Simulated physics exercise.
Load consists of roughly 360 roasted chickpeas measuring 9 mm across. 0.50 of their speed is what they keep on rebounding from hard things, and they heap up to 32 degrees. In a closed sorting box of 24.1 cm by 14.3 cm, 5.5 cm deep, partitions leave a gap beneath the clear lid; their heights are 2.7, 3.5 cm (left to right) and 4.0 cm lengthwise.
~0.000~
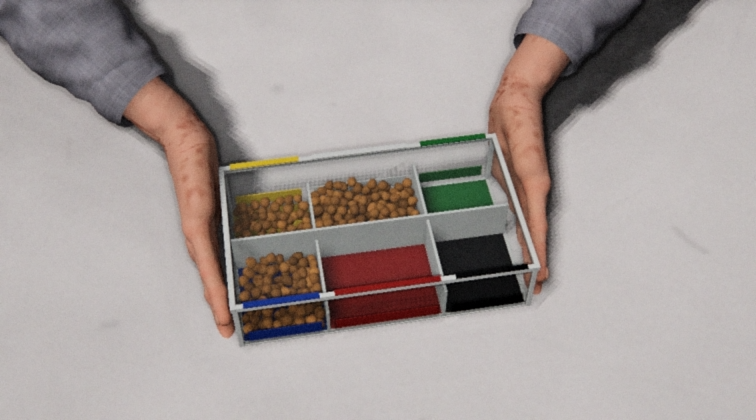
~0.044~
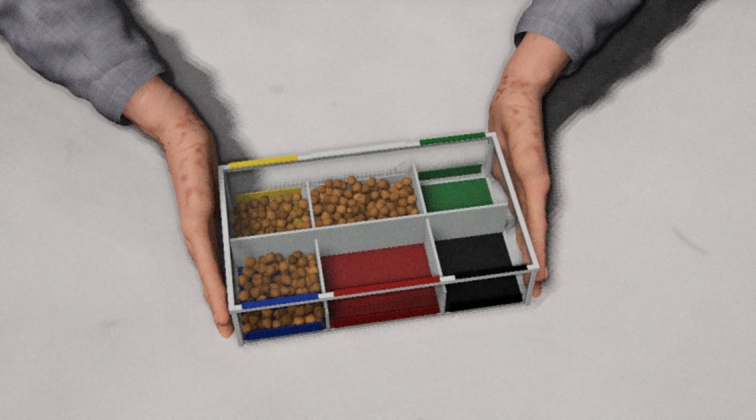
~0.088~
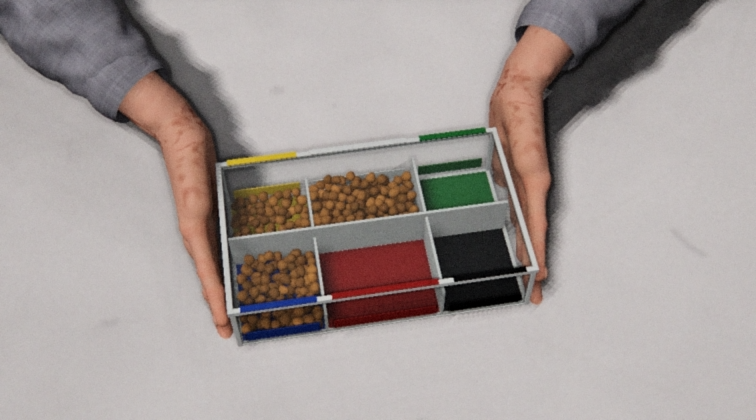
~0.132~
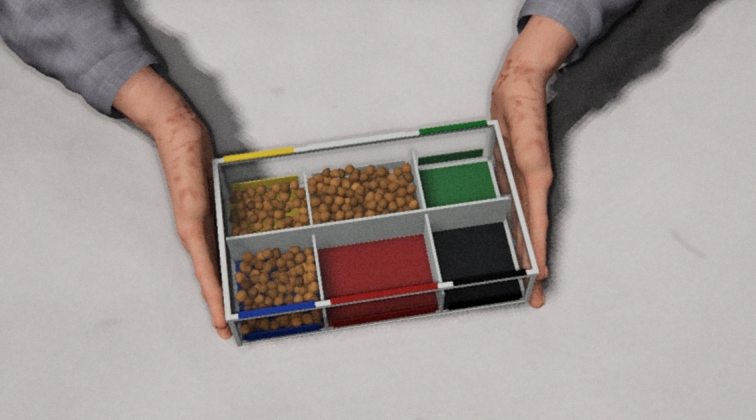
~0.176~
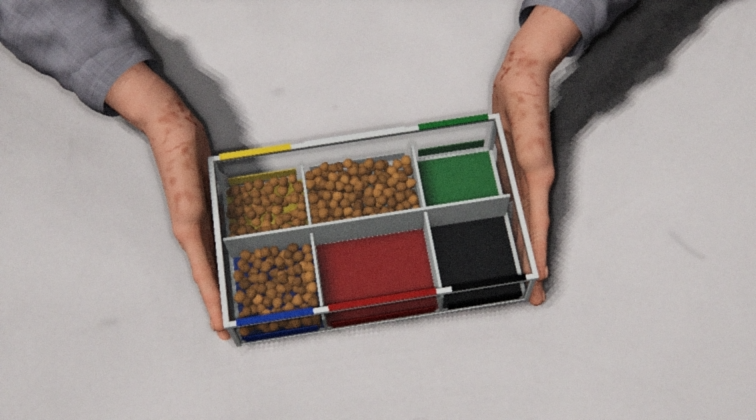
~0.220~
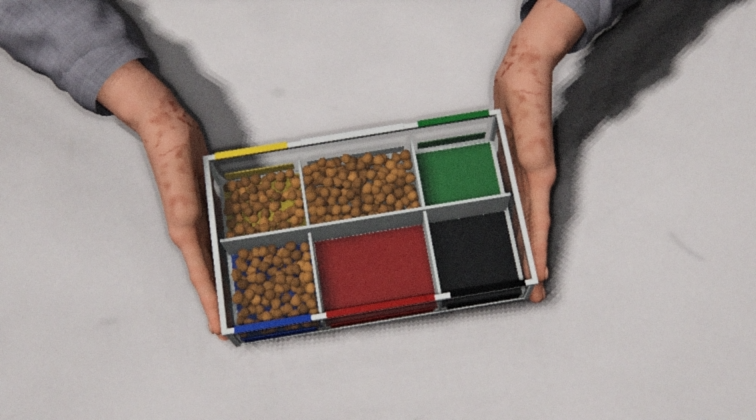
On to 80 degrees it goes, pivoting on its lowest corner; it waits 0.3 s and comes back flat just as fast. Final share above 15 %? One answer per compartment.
Red compartment: Below or equal, blue compartment: Above, green compartment: Below or equal, yellow compartment: Above, white compartment: Above, black compartment: Below or equal.
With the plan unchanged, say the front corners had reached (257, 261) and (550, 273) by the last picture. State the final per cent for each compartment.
Red 5; blue 15; green 15; yellow 10; white 30; black 20.
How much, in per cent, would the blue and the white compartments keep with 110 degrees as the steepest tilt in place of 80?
Shares: Blue 40, white 35, per cent.
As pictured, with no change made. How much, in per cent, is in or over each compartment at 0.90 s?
Red = 5, blue = 35, green = 0, yellow = 20, white = 40, black = 0 (per cent).
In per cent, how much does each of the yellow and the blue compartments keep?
Yellow 20 %, blue 35 %.
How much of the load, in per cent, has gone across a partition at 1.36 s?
It comes to some 15 per cent.
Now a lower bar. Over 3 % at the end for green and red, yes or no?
Note - green negative, red affirmative.
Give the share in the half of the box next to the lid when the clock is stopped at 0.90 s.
Around 30 %.
After 0.90 s, tilt 80 degrees; red 5 %, blue 35 %, yellow 20 %, white 40 %.
After 1.36 s, tilt 42 degrees; red 5 %, blue 35 %, yellow 20 %, white 40 %.
After 1.89 s, tilt 0 degrees; red 5 %, blue 35 %, yellow 20 %, white 35 %.
At rest (2.4 s), red 5 %, blue 35 %, green 0 %, yellow 20 %, white 35 %, black 0 %.
